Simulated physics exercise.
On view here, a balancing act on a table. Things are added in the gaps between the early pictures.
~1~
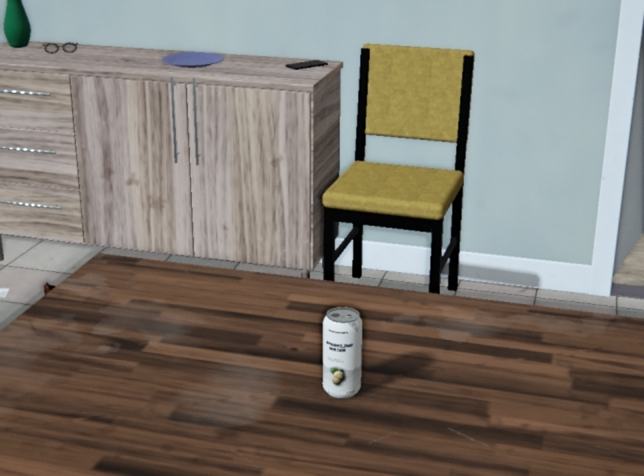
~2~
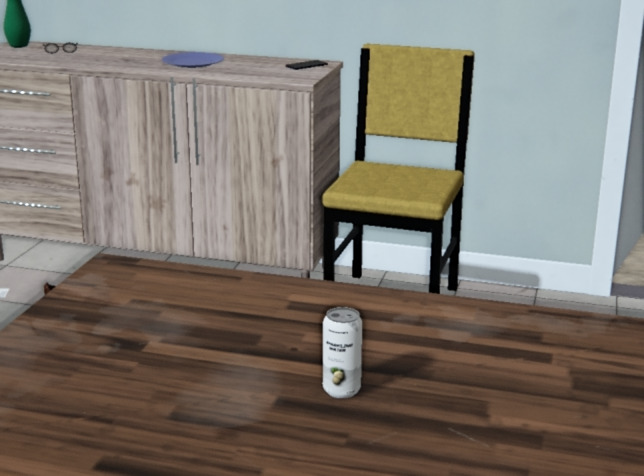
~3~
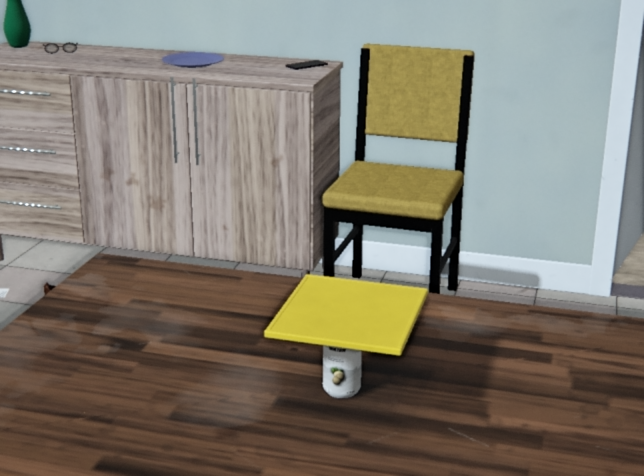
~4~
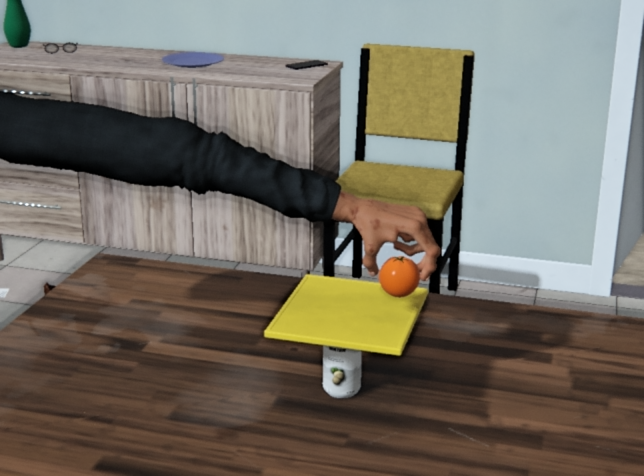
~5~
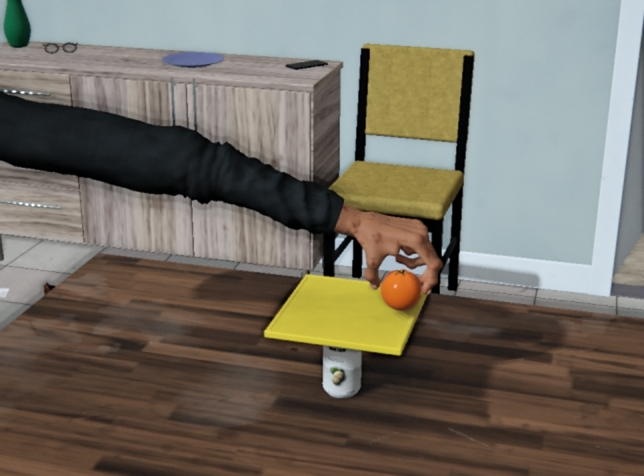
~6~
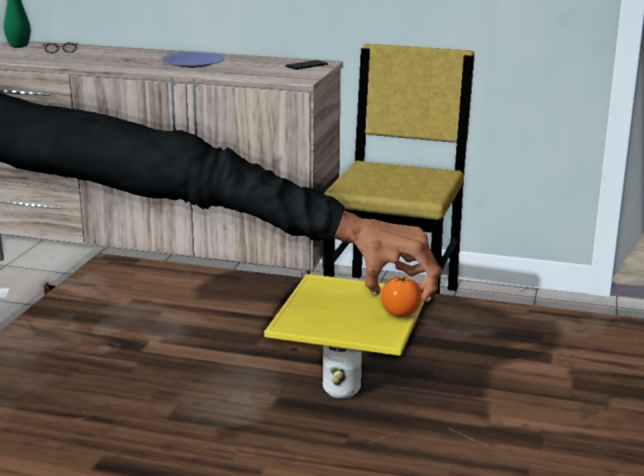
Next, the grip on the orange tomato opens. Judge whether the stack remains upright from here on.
The stack does not stay intact.
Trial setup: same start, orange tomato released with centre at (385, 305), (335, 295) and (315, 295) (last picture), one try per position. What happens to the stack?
So, first go it comes down, second go it stays put, third go it stays put.
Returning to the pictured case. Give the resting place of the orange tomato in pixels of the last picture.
At about (419, 385).
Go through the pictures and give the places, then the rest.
In the first picture, the last thing is not in view yet.
In the second picture, the last thing is not in view yet.
In the third picture, the last thing is not in view yet; yellow lid (350, 312).
The fourth picture shows coming down; orange tomato (399, 277); yellow lid (350, 312).
The fifth picture shows coming down; orange tomato (401, 290); yellow lid (350, 312).
The sixth picture shows set down, still held; orange tomato (401, 297); yellow lid (350, 312).
Then, 0.40 s after the last picture, orange tomato now fallen; yellow lid on its side.
Then, 0.50 s after the last picture, yellow lid now fallen.
Then, 0.70 s after the last picture, things are still on the move.
By the end, fallen, orange tomato and yellow lid; white can in place. Seen from the same camera at the end, orange tomato near (419, 385). The stack gives way.
